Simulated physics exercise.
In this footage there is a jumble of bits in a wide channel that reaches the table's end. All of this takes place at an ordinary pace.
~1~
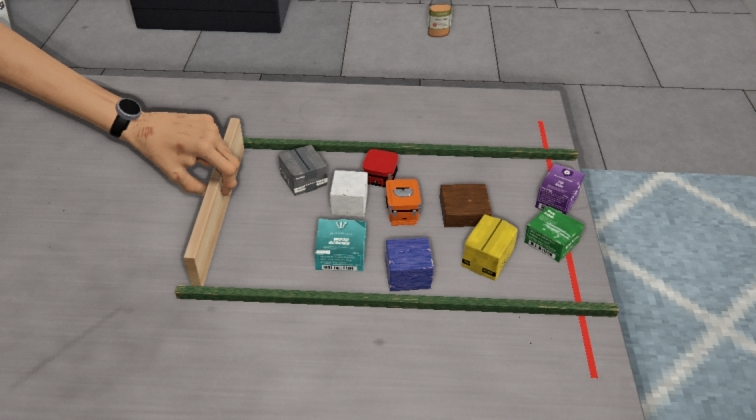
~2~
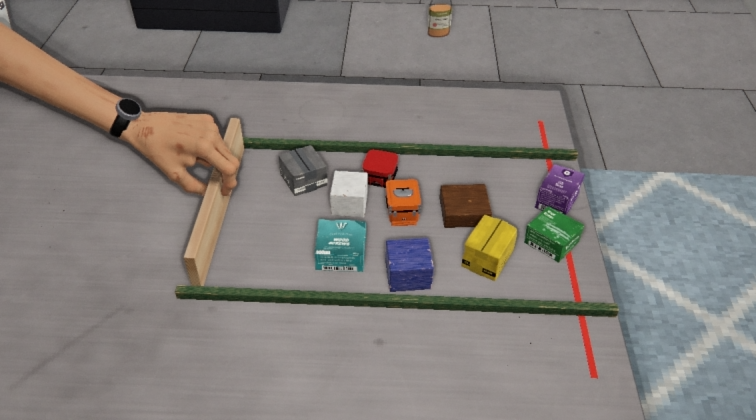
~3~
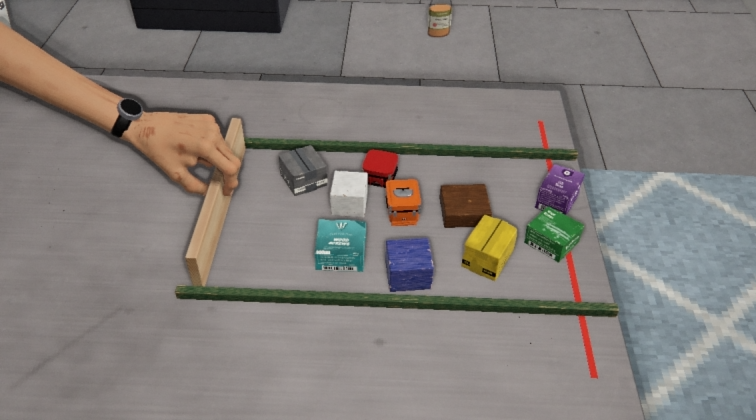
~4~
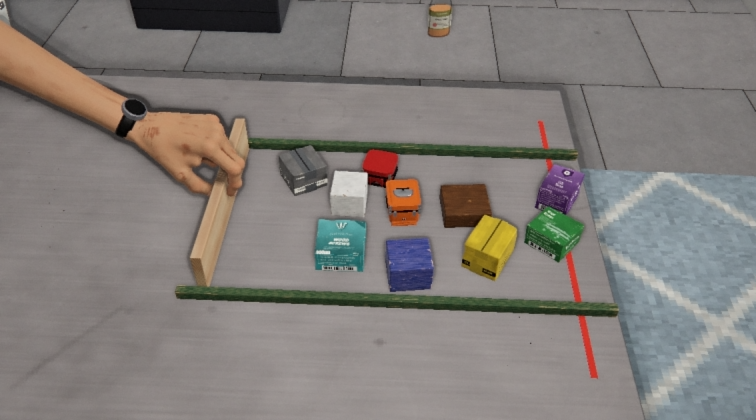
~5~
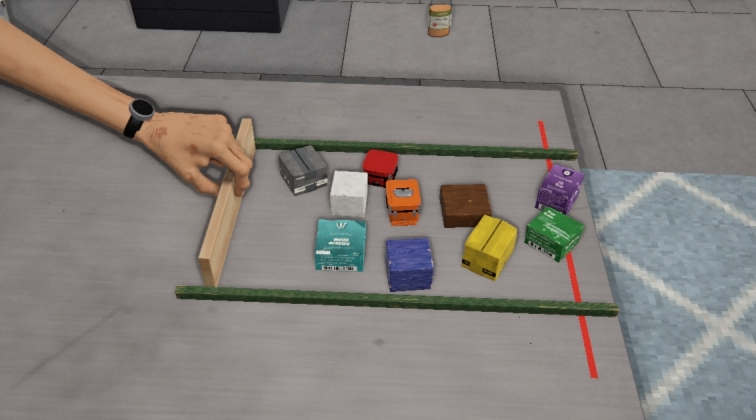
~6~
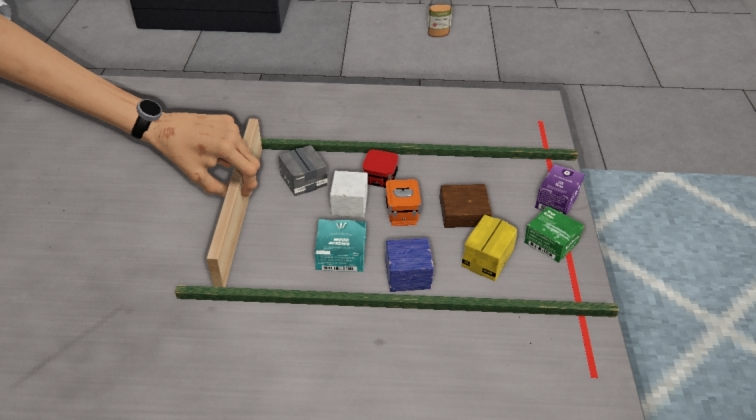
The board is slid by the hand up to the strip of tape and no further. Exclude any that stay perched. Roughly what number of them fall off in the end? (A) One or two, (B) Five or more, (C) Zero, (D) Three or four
Answer: B.
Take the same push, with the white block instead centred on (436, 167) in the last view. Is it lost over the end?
White block: Gone.
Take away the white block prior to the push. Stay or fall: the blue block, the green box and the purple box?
The blue block ends up below - the green box ends up below - the purple box ends up below.
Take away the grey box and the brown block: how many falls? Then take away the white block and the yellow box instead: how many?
The number fallen is 5, and in the other try 4.
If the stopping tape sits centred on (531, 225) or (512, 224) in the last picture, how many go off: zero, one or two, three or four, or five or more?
In order: 3 or 4 and three to four.
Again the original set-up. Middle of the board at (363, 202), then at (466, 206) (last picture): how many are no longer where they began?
At the first place 6, at the second 10.
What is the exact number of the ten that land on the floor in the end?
7.
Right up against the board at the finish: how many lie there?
Count: 3.
Early on, none off yet; purple box at rest near (559, 191); green box at rest near (554, 234); yellow box at rest near (490, 247).
Finally, the number that fall off is five or more; lost, red case, orange case, blue block, brown block, yellow box, green box and purple box.
